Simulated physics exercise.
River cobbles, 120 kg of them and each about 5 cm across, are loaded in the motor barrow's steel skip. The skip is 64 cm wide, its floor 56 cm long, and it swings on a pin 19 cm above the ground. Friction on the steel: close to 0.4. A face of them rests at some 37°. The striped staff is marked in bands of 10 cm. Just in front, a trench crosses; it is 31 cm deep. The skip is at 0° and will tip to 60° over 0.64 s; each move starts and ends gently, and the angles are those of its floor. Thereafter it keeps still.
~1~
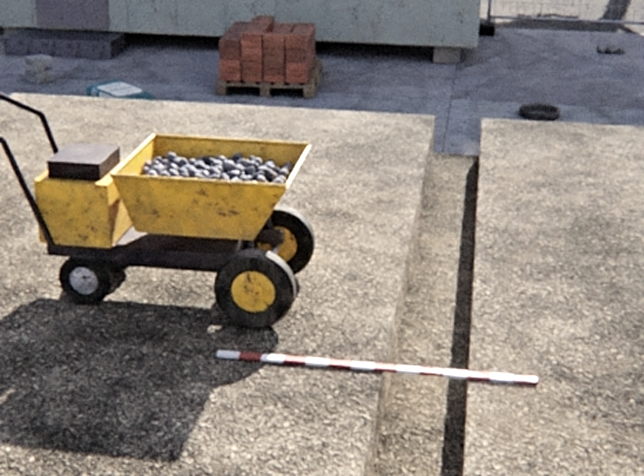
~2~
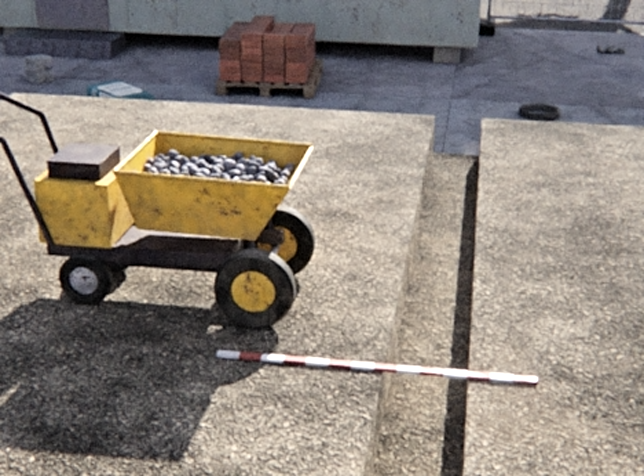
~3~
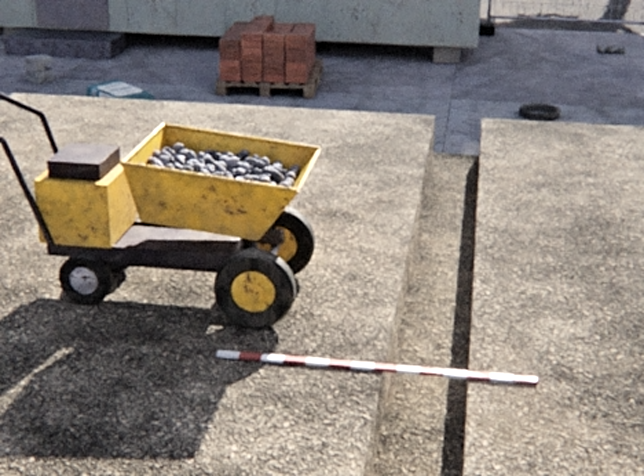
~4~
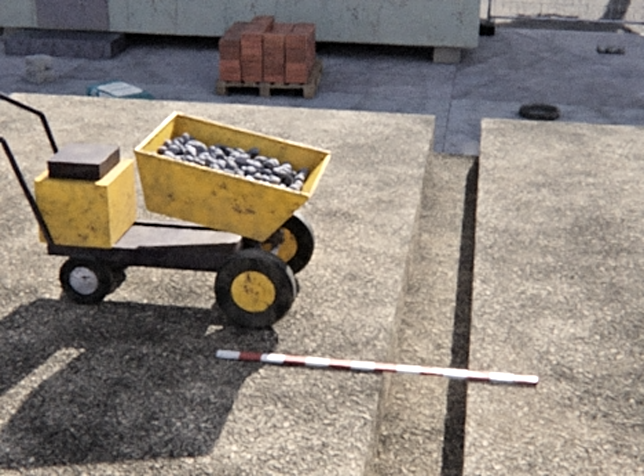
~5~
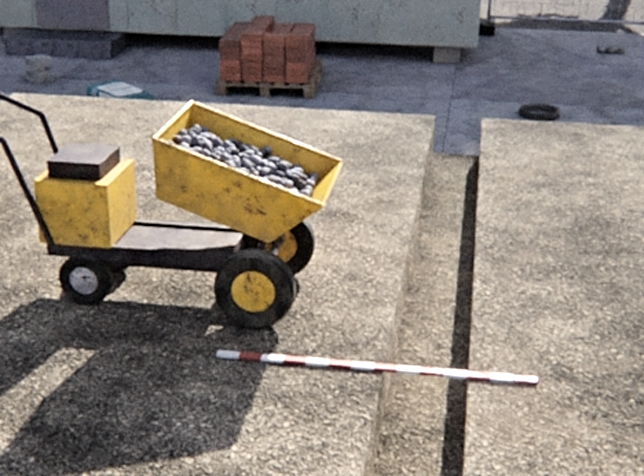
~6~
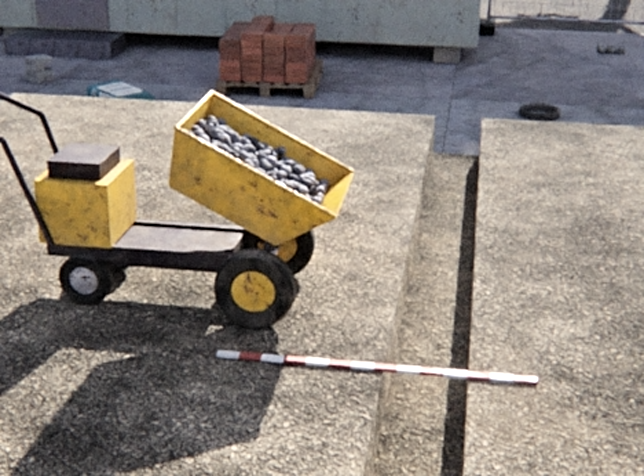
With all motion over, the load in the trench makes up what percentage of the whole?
It makes up about 46 percent of the whole load.
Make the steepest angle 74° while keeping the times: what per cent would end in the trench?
Expect roughly 95 per cent.
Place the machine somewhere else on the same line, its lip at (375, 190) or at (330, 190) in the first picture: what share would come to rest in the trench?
About 10 per cent first, then about 30 per cent.
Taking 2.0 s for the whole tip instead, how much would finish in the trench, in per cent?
40 %.
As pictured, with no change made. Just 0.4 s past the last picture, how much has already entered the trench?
About 5 per cent by then.
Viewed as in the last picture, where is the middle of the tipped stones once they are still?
I'd put it close to (439, 361).
Then, 0.2 s after the last picture the floor is at 51°, 100 % in the skip; the foremost stones are at (349, 229).
Then, 0.4 s after the last picture the floor is at 60°, 92 % in the skip, 2 % short of the trench, 6 % in the trench; the foremost stones are at (423, 300).
Then, 0.8 s after the last picture the floor is at 60°, 59 % in the skip, 3 % short of the trench, 34 % in the trench, 4 % past the trench; the foremost stones are at (522, 325).
Then, 2.7 s after the last picture the floor is at 60°, 48 % in the skip, 3 % short of the trench, 46 % in the trench, 4 % past the trench; the foremost stones are at (635, 329).
